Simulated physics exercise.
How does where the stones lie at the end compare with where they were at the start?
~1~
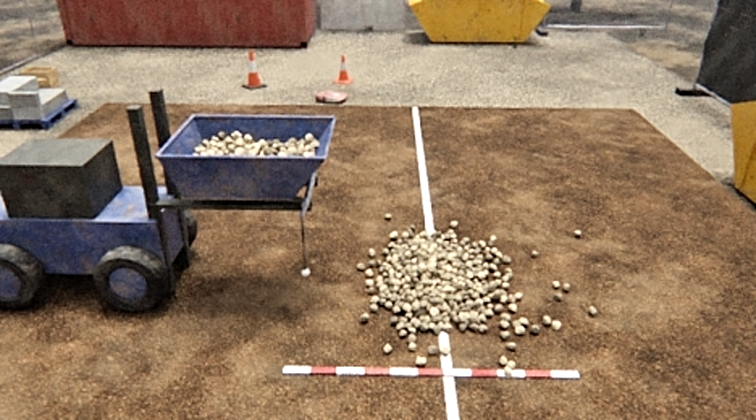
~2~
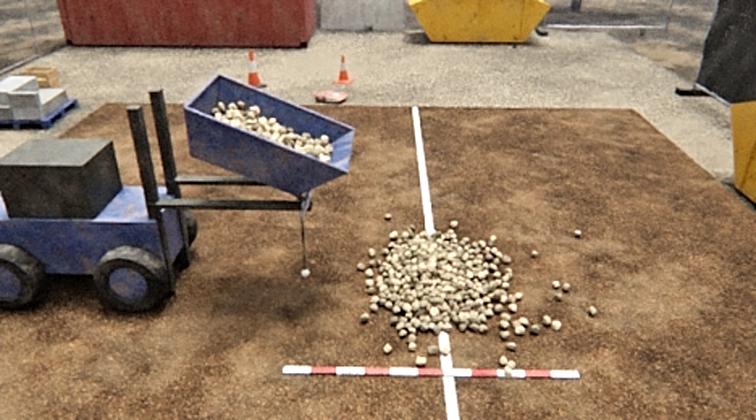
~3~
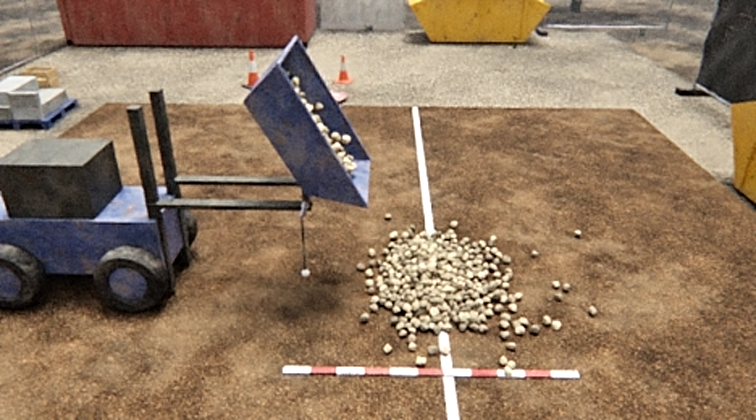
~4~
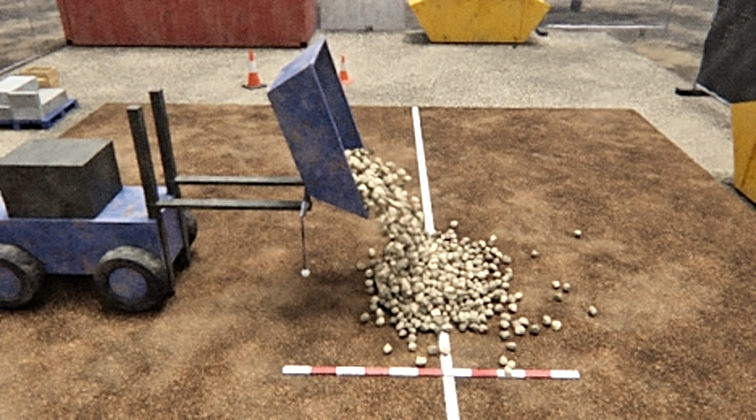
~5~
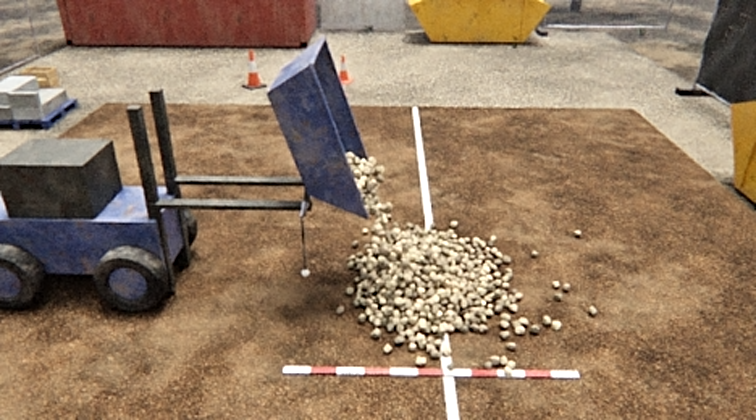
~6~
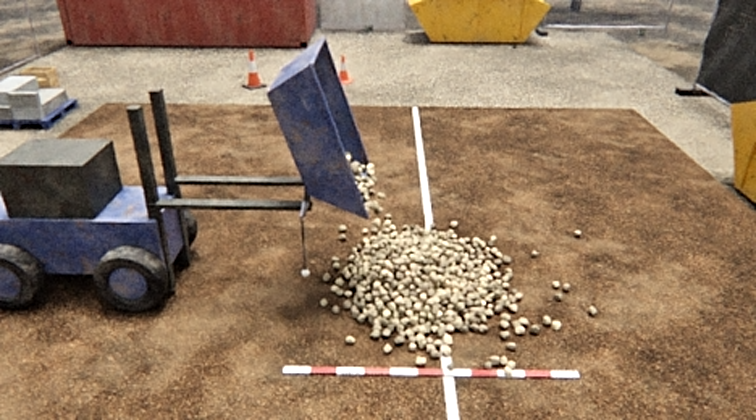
At the start the stones were split between the raised blue skip on the left and a heap on the ground across the white line. By the end most of those in the skip had moved right and down onto that heap, with only some left at the skip's lip.
